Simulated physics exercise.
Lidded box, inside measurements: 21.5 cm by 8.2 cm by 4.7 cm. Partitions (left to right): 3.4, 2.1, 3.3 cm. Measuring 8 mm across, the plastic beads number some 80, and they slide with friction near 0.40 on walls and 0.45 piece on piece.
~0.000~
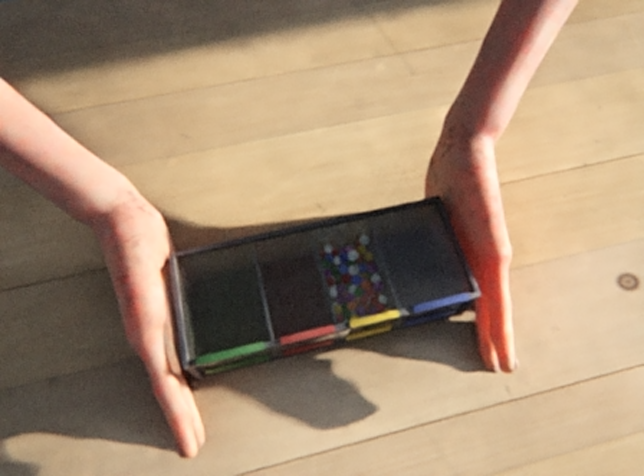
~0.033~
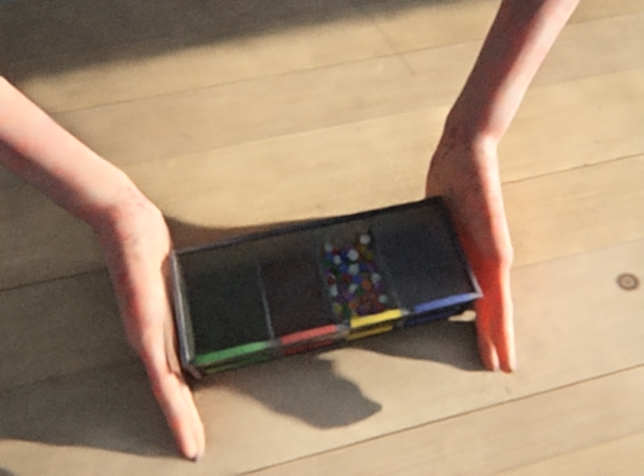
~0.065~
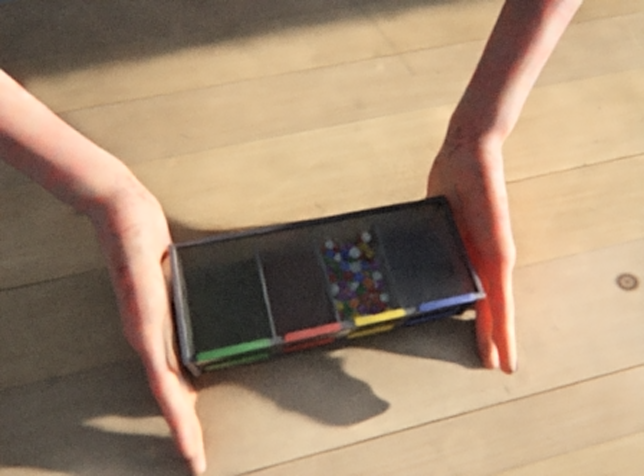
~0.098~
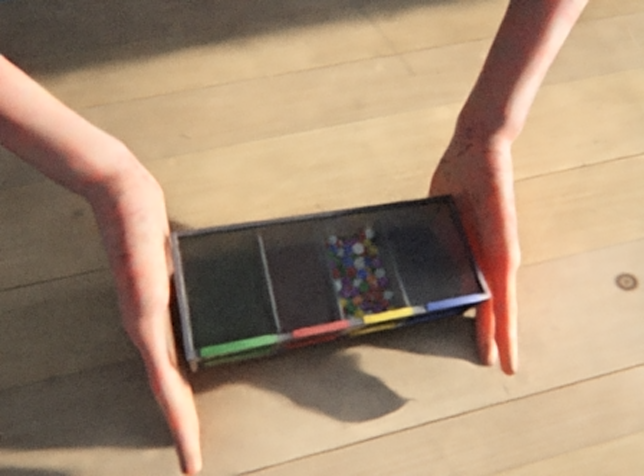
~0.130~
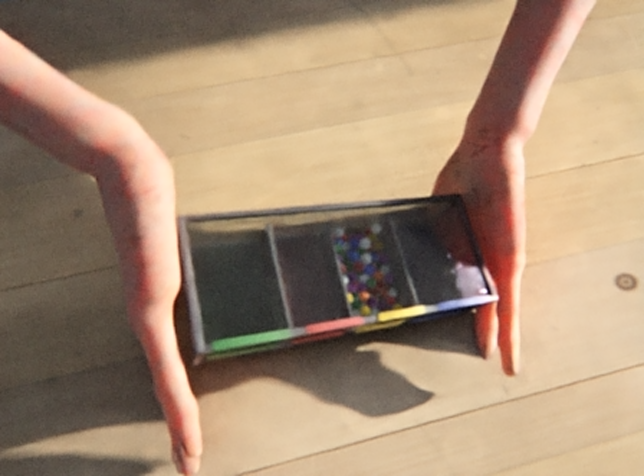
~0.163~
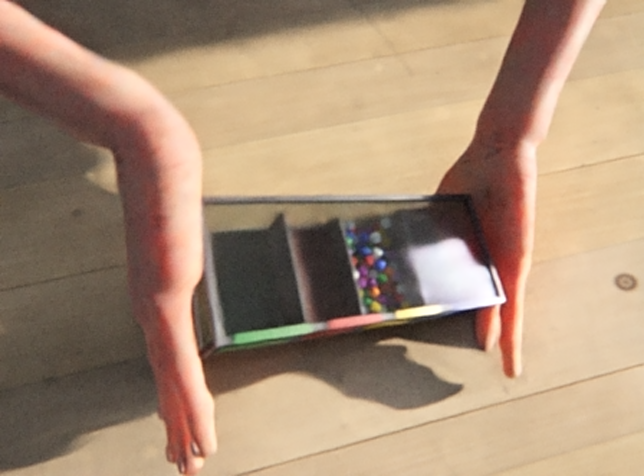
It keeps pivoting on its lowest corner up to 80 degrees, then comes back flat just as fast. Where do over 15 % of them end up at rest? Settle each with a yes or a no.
For red, no; for blue, yes; for green, no; for yellow, yes.
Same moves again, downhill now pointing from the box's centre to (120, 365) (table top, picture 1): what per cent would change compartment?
I'd say close to 85 %.
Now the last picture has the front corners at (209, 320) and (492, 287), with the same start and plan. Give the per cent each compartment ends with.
Each compartment ends like this: Red 0 per cent, blue 15 per cent, green 0 per cent, yellow 85 per cent.
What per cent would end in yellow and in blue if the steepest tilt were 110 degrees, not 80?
The yellow compartment would get 70 per cent and the blue one 30 per cent.
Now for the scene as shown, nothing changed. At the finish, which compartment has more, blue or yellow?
That would be the yellow compartment.
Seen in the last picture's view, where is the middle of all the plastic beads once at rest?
Centre at rest, approx.: (373, 304) px.
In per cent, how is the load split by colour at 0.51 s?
Red 0 %, blue 10 %, green 0 %, yellow 90 %.
After 0.51 s, tilt 78 degrees; blue 10 %, yellow 90 %.
After 0.73 s, tilt 32 degrees; blue 25 %, yellow 75 %.
After 1.08 s, tilt 0 degrees; blue 25 %, yellow 75 %.
At rest (1.4 s), red 0 %, blue 25 %, green 0 %, yellow 75 %.
